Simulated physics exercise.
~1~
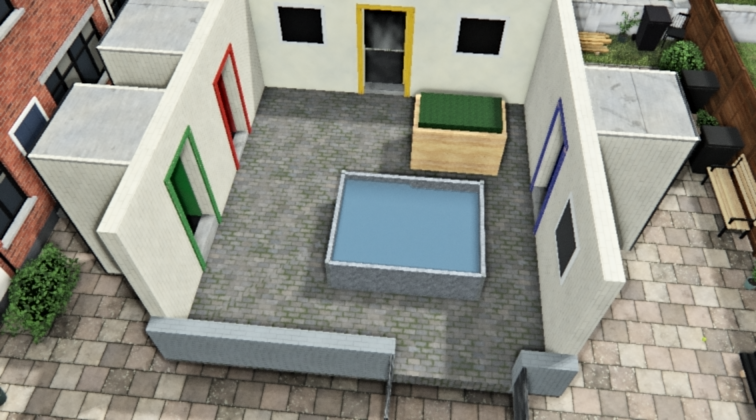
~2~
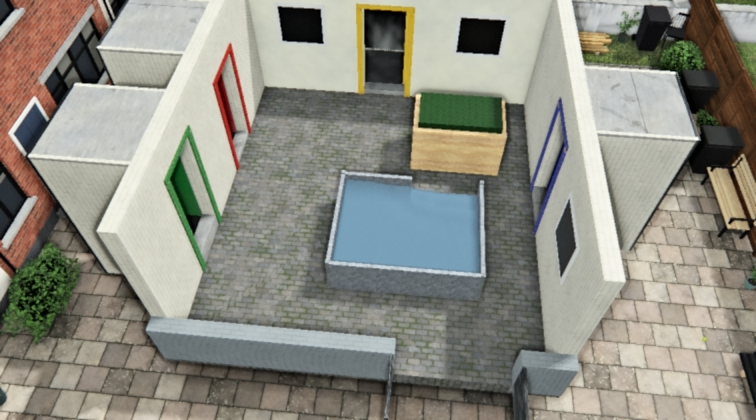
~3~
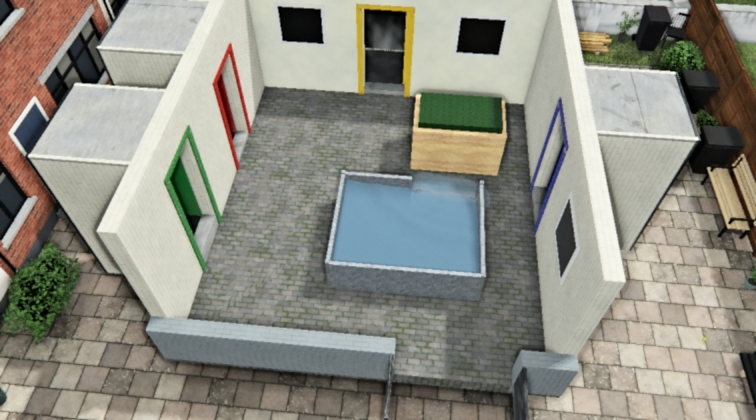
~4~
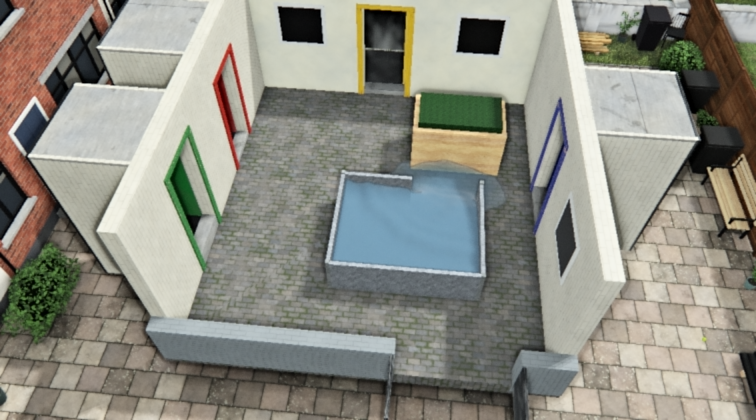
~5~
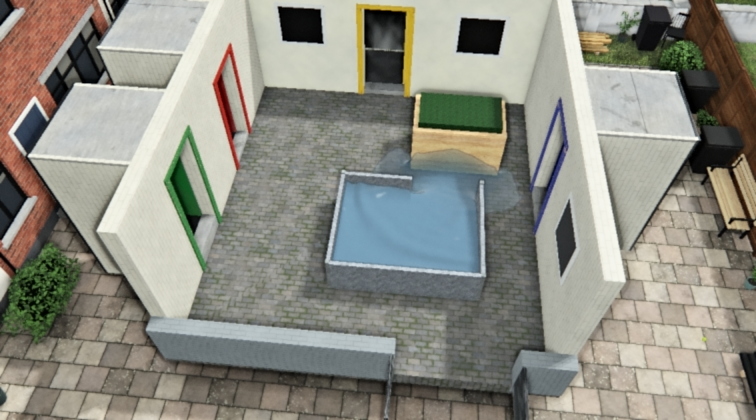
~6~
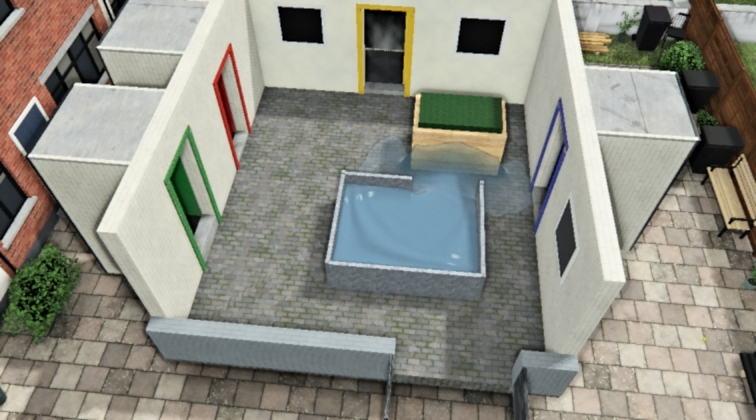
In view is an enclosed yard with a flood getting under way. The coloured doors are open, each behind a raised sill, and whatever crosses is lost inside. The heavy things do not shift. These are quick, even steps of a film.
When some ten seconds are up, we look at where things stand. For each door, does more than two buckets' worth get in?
Door by door: The green door, no; the red door, yes; the yellow door, no; the blue door, yes.
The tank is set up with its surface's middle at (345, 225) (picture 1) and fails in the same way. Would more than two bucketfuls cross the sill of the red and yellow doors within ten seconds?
The way I see it, red stays short of it and yellow tops the mark.
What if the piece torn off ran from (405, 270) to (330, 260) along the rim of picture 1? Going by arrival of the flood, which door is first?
It's the green-painted one.
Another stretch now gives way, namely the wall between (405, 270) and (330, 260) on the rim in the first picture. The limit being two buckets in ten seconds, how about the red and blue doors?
In brief, the red one stops short; the blue one stops short.
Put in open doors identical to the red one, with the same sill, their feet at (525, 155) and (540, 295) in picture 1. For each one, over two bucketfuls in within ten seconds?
In turn, the first comes in higher and the second comes in lower.
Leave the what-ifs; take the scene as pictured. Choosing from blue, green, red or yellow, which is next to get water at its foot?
Looks like the blue one.
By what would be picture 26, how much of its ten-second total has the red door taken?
I get 35 per cent.
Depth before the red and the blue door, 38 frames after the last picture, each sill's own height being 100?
About 160 %, then 80 %.
A moment on, water covers 20 % of the floor; the green door not reached, the red door not reached, the yellow door not reached, the blue door under two buckets in.
Next, water covers 50 % of the floor; the green door not reached, the red door wet at the sill, nothing in, the yellow door wet at the sill, nothing in, the blue door over two buckets in.
Then, water covers 70 % of the floor; the green door wet at the sill, nothing in, the red door over two buckets in, the yellow door wet at the sill, nothing in, the blue door far over two buckets in.
Later, water covers 85 % of the floor; the green door wet at the sill, nothing in, the red door over two buckets in, the yellow door wet at the sill, nothing in, the blue door far over two buckets in.
In the end, water covers 95 % of the floor; the green door wet at the sill, nothing in, the red door far over two buckets in, the yellow door wet at the sill, nothing in, the blue door far over two buckets in.
